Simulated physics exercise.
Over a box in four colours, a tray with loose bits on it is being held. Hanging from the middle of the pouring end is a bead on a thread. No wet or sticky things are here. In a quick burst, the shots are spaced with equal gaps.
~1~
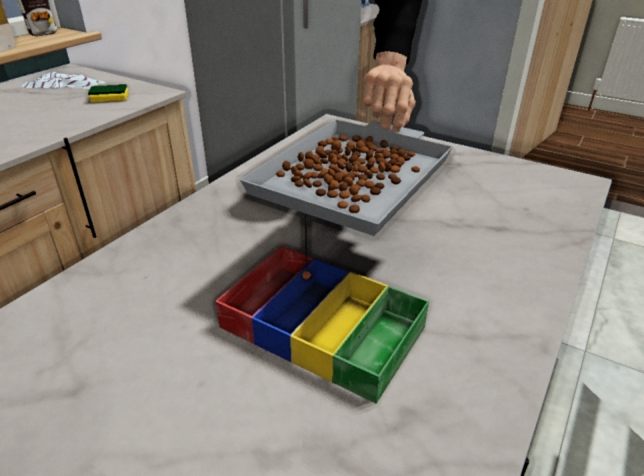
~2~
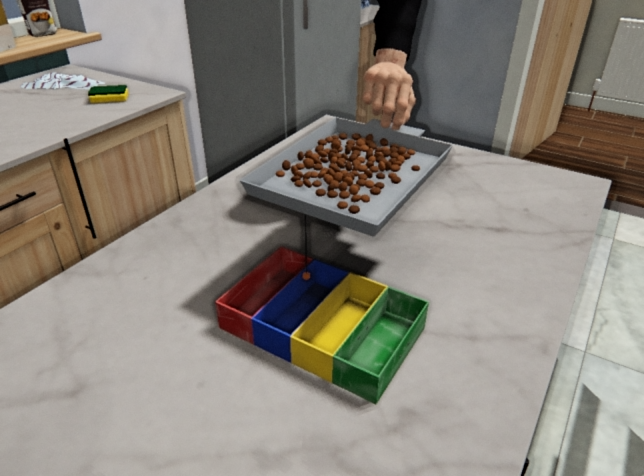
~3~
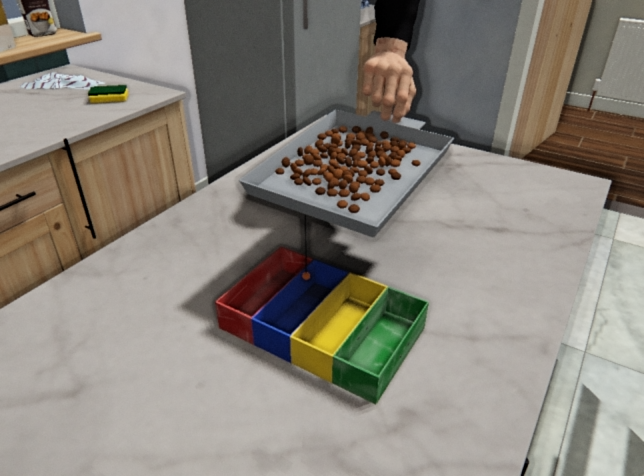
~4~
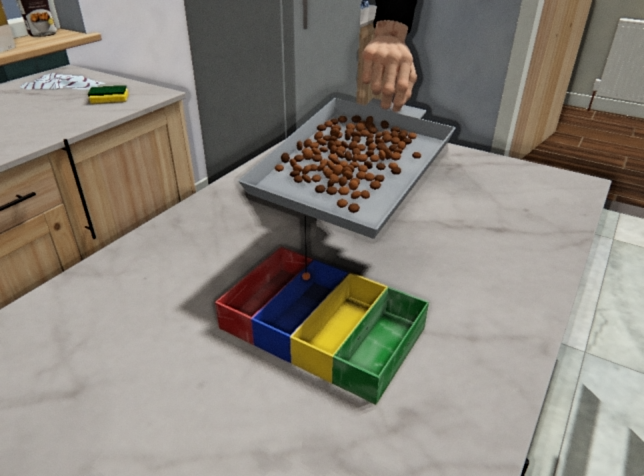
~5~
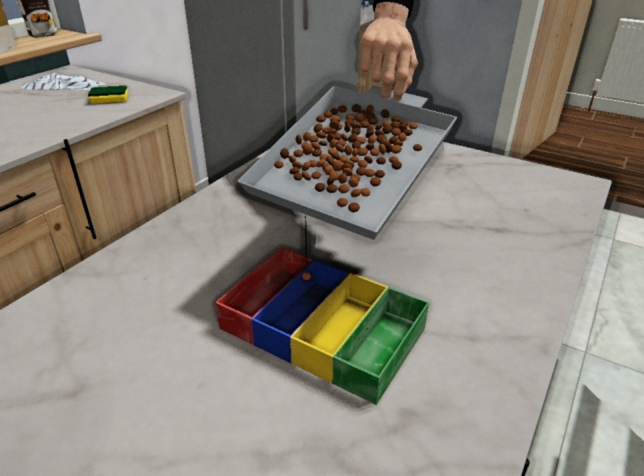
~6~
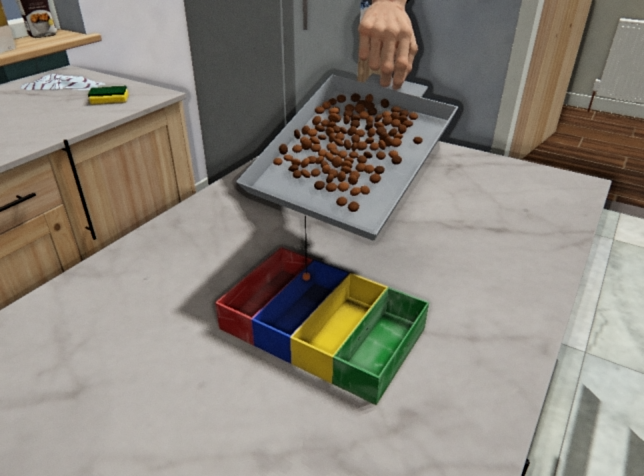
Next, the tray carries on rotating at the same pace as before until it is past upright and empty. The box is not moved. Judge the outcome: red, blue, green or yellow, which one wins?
The yellow compartment wins.
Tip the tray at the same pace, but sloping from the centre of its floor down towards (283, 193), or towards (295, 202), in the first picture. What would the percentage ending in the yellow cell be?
The first try yields 0 percent and the second 0 percent.
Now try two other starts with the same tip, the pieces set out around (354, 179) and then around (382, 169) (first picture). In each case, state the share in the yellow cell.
It would be roughly 40 per cent for the first and roughly 40 per cent for the second.
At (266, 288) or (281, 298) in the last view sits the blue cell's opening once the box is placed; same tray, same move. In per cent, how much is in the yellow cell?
About 30 per cent first, then about 40 per cent.
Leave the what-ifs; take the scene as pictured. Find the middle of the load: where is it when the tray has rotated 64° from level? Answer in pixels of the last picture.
Roughly at (323, 207).
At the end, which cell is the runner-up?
The cell in second spot is blue.
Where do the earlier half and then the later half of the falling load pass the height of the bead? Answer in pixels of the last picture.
First half (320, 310); second half (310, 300).
Just after the last frame, tray tipped steeply; almost all on the tray; about a tenth falling or outside the box.
A moment on, tray tipped past a quarter turn; about a tenth on the tray; roughly a third in the yellow cell; roughly a quarter in the blue cell; about a tenth in the green cell; about a tenth in the red cell; about a tenth falling or outside the box.
Further on, tray tipped past a quarter turn; roughly half in the yellow cell; roughly a quarter in the blue cell; about a tenth in the red cell; about a tenth in the green cell; just a few falling or outside the box.
When it is over, tray tipped past a quarter turn; roughly half in the yellow cell; roughly a quarter in the blue cell; about a tenth in the red cell; about a tenth in the green cell; just a few outside the box.
